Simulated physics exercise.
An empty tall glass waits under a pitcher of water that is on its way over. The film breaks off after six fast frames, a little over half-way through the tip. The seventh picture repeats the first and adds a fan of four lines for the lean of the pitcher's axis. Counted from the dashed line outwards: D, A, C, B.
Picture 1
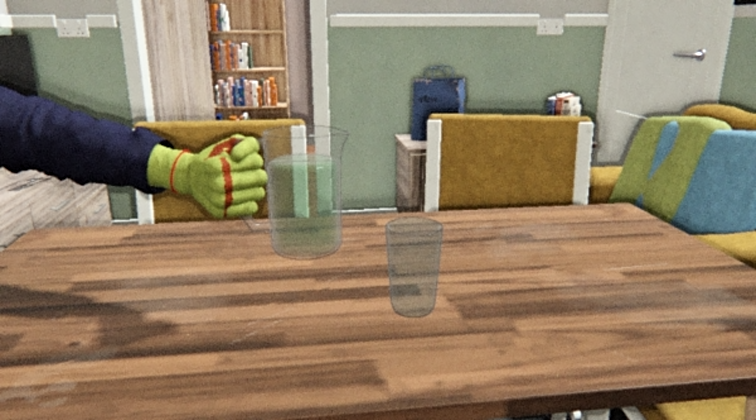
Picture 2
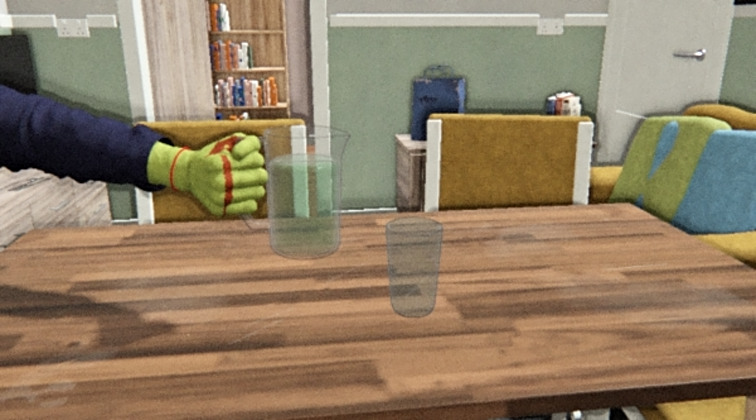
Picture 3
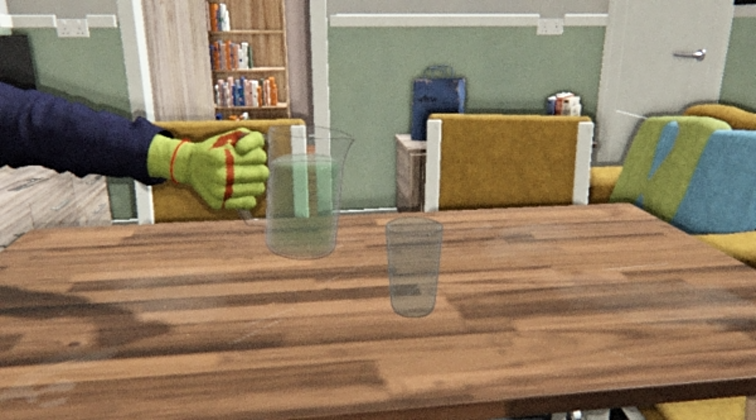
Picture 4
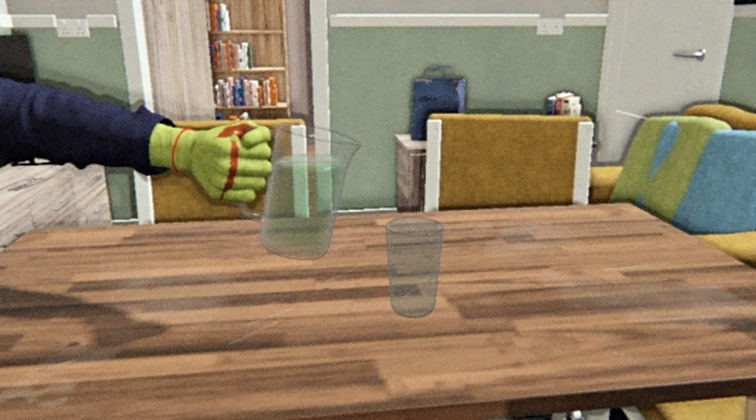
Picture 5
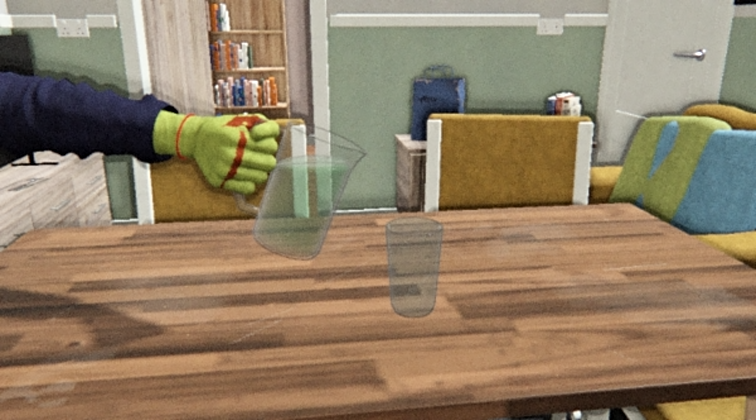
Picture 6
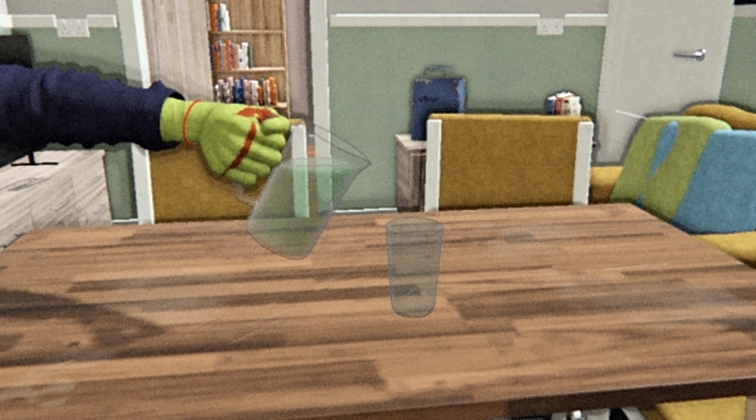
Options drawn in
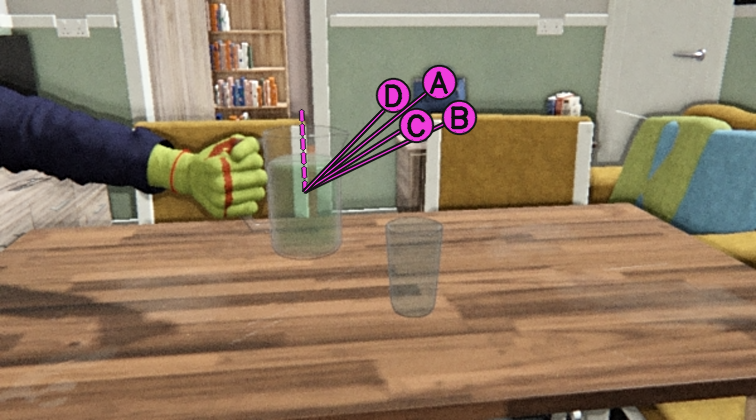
A gloved hand in yellow-green held a clear pitcher of water upright above a wooden table, then steadily tilted it to the right toward an empty tall glass, with no water leaving the pitcher.
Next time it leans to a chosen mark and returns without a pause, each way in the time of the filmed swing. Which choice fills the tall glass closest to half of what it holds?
The best tilt is B.
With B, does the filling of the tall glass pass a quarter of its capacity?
Yes, clearly.
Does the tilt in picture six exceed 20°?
Yes, it does.
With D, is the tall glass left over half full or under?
Under.
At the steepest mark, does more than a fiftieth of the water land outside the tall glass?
No.
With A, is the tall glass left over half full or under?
Under.
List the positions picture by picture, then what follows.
Upright, lip at (348, 133); rim of the tall glass round (414, 225); nothing has left yet, in the first picture.
Upright, lip at (349, 134); nothing has left yet, in the second picture.
Tipped about 6°, lip at (354, 138); nothing has left yet, in the third picture.
Tipped about 13°, lip at (360, 144); nothing has left yet, in the fourth picture.
Tipped about 21°, lip at (366, 152); nothing has left yet, in the fifth picture.
Tipped about 30°, lip at (371, 162); nothing has left yet, in the sixth picture.
In magenta, A at (426, 93); B at (443, 124); C at (399, 131); D at (383, 110).
With A, the tall glass ends with about 19 % of what it can hold.
With B, the tall glass ends with about 50 % of what it can hold.
With C, the tall glass ends with about 32 % of what it can hold.
With D, the tall glass ends with about 9 % of what it can hold.
